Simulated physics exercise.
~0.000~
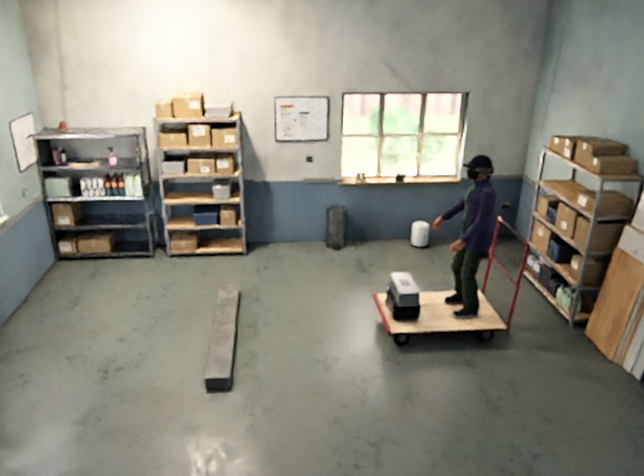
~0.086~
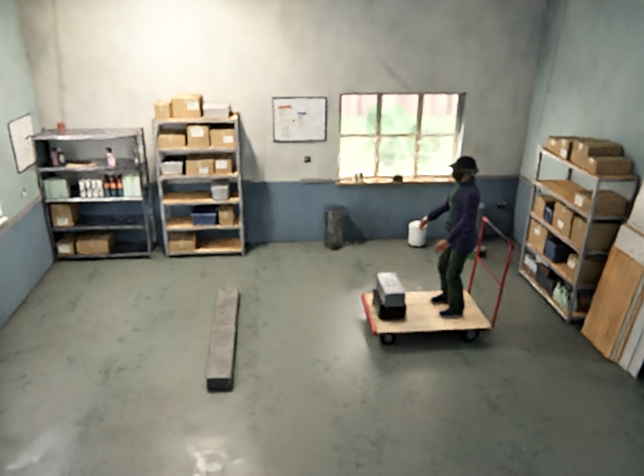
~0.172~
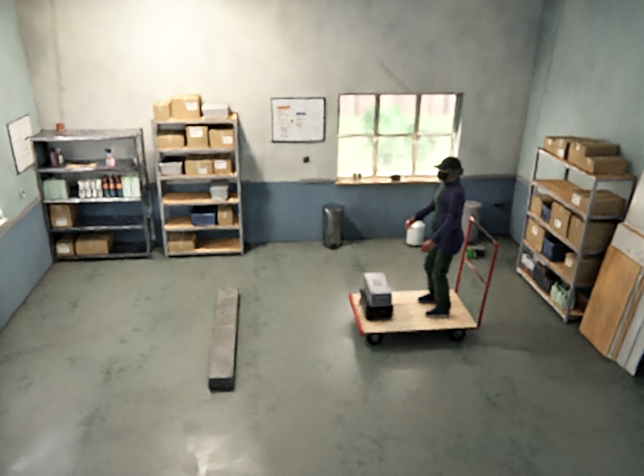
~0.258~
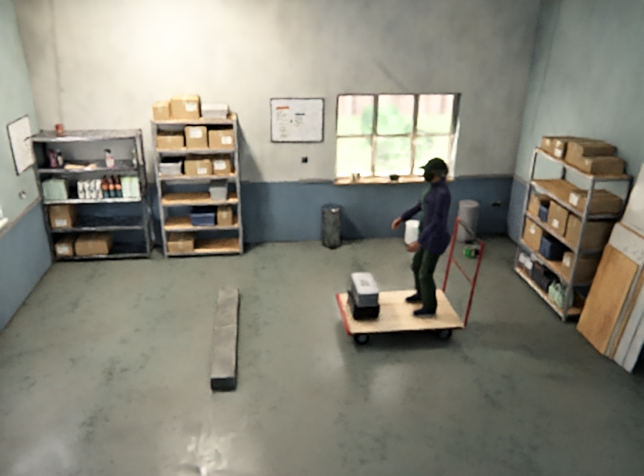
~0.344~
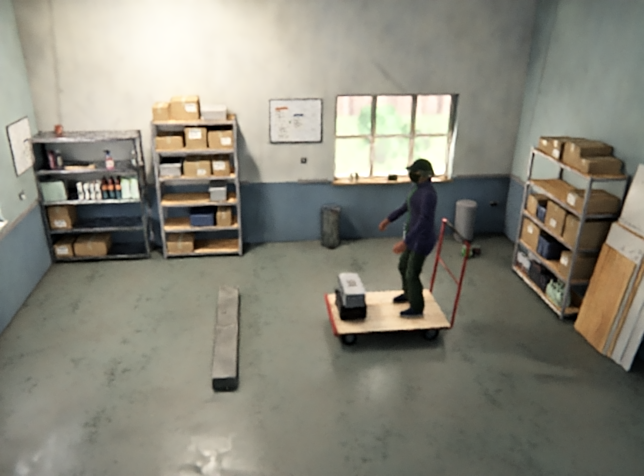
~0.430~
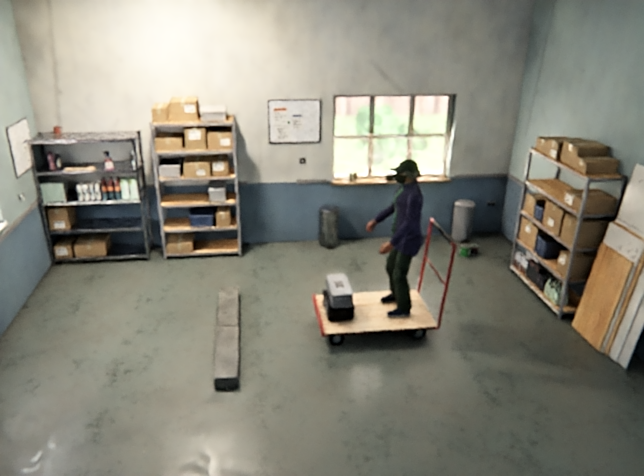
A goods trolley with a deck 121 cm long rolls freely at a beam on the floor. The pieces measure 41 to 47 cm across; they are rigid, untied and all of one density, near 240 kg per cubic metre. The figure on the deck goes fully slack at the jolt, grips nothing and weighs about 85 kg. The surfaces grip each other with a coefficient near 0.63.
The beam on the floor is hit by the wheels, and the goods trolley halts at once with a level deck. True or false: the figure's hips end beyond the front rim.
False.
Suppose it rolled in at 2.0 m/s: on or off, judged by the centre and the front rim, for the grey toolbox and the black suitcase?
Result - grey ends up off, black stays aboard.
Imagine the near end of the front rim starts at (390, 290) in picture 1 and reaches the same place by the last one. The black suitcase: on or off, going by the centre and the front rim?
Then black on.
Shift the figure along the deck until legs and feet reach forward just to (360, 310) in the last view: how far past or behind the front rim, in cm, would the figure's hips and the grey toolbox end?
Hips 60 past, grey 40 past.
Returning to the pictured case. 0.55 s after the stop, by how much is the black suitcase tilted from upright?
I'd put the tilt at close to 0°.
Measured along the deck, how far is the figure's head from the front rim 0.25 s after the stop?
Position: Approx. 50 cm behind the front rim.
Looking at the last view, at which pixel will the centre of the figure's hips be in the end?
About (257, 287).
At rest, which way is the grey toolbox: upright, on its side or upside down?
At rest: Grey upside down.
After 1.01 s the deck stops.
After 1.56 s the figure's hips are 55 cm behind the rim, near (280, 281) in the last picture's view.
After 2.01 s the figure's hips are 32 cm behind the rim, near (259, 284) in the last picture's view.
Final state at 3.3 s, past the rim, grey toolbox; behind it, black suitcase and the figure's hips.
